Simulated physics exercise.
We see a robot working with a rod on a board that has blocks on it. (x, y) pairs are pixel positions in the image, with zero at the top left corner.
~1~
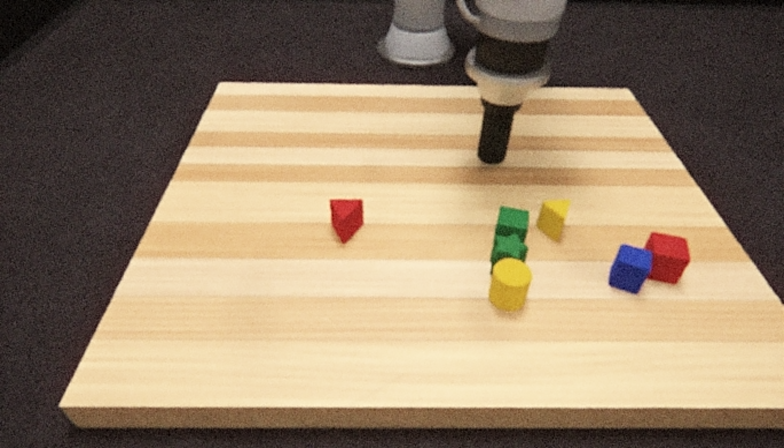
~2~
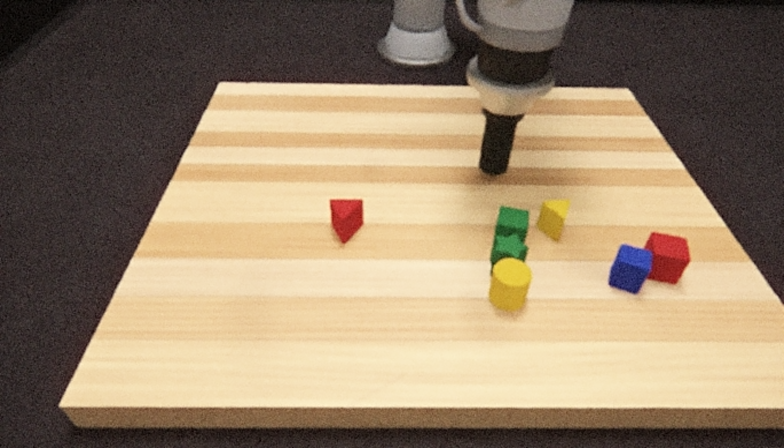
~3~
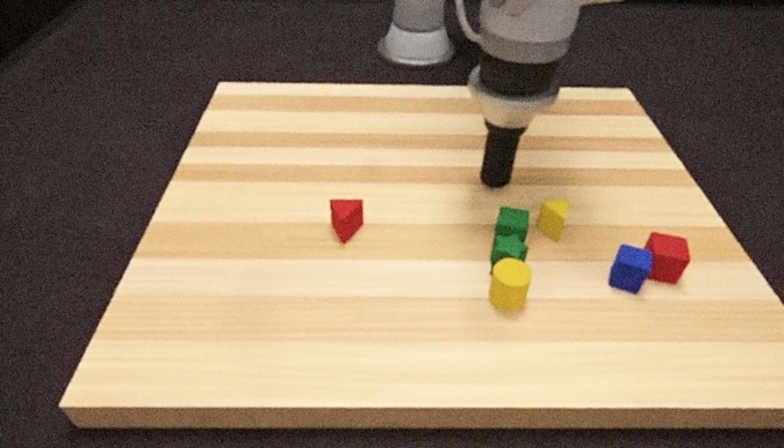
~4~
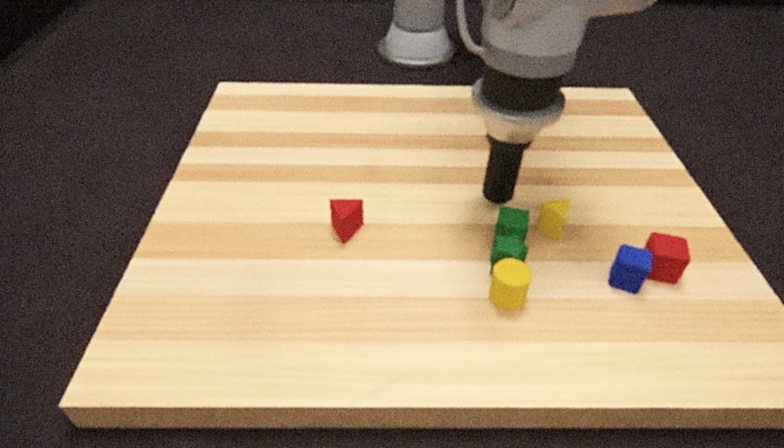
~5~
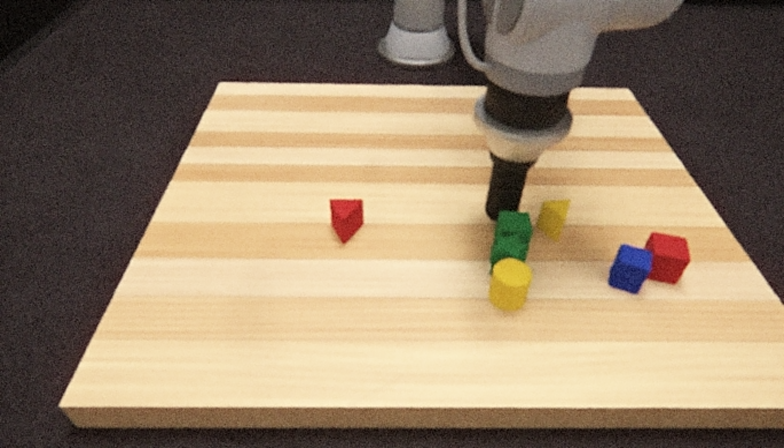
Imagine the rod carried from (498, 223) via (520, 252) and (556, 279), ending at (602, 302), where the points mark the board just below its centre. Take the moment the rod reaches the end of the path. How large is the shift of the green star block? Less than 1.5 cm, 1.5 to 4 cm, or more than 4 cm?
The distance will be 1.5 to 4 cm.
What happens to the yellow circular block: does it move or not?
Here's my answer: The yellow circular block gets displaced.
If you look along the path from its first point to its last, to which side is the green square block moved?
To the path's right.
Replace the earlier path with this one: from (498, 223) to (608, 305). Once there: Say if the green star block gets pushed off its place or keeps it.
By the time the path is finished, it has moved at least a centimetre.
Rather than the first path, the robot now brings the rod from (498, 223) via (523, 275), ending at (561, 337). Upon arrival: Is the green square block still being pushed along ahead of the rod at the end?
No - that is not the case.
The first path, step by step. One third of the way, rod (523, 242); green star block (519, 257), turned 75° clockwise; yellow circular block (510, 280); green square block (547, 250), turned 30° anticlockwise.
Two thirds of the way, rod (560, 269); green star block (519, 257), turned 75° clockwise; yellow circular block (510, 280); green square block (582, 281).
At the end, rod (607, 292); green star block (519, 257), turned 75° clockwise; yellow circular block (510, 280); green square block (600, 300), turned 30° clockwise; blue square block unmoved.
